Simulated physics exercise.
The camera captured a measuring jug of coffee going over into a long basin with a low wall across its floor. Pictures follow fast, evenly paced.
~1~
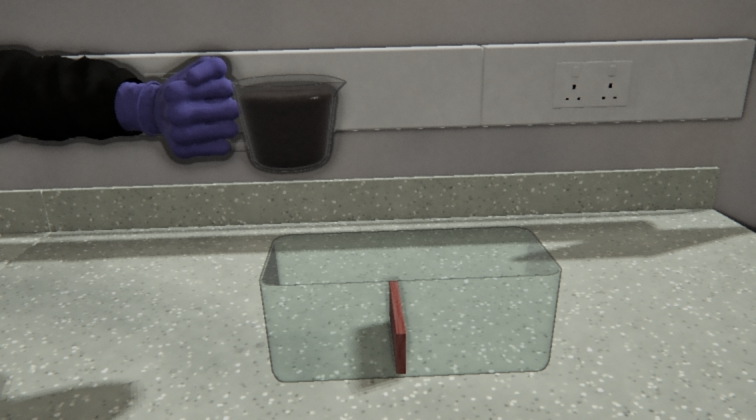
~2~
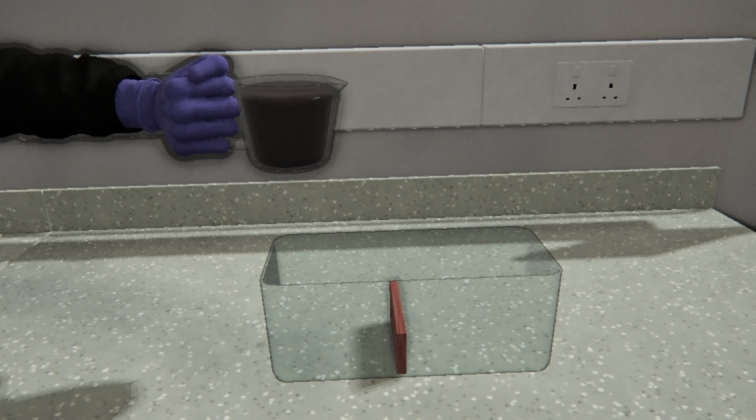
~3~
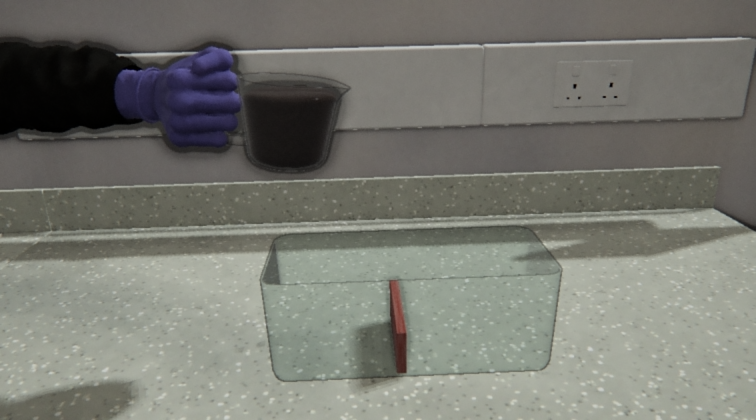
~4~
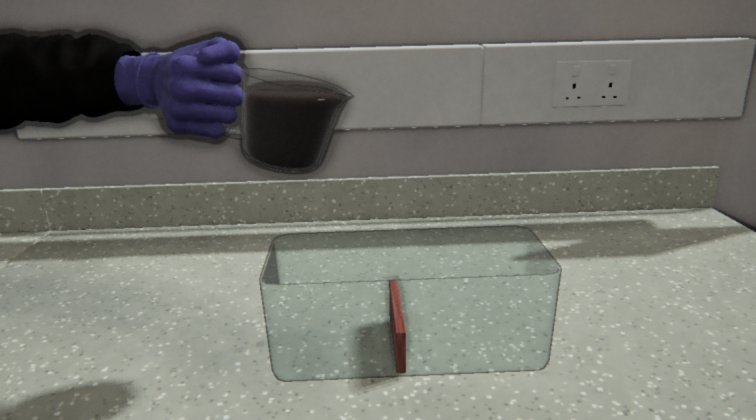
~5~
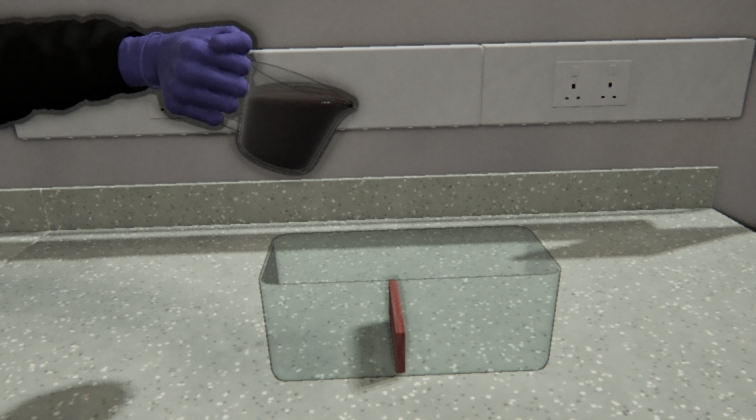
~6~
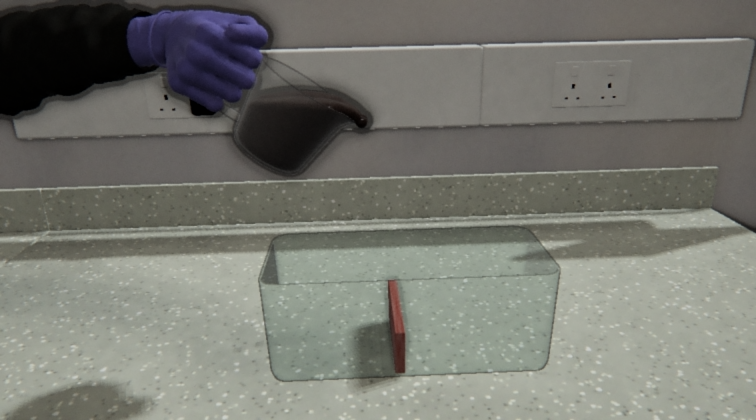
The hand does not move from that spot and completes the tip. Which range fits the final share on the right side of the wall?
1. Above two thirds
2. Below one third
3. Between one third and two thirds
3, between one third and two thirds.
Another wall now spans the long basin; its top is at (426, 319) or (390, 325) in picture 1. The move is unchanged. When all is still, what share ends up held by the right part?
About 20 % and 70 %.
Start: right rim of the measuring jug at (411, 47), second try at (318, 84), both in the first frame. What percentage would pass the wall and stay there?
90 % and 15 %.
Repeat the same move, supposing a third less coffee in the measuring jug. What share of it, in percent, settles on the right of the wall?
About 30 %.
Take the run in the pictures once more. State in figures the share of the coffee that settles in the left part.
That works out to roughly 45 percent.
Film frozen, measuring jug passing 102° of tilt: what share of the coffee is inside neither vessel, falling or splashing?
35 %.
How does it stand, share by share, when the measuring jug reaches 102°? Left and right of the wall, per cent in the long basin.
The left part holds 0 percent and the right part 30 percent.
A moment on, the measuring jug is tipped right over and 28 per cent is still to pour, 2 is left of the wall and 32 right of it.
Next, the measuring jug is tipped right over and 1 per cent is still to pour, 41 is left of the wall and 54 right of it.
Then the measuring jug is tipped right over and 0 per cent is still to pour, 43 is left of the wall and 55 right of it.
Later the measuring jug is tipped right over and 0 per cent is still to pour, 44 is left of the wall and 55 right of it.
In the end 44 per cent lies left of the wall, 55 right of it and 1 outside.
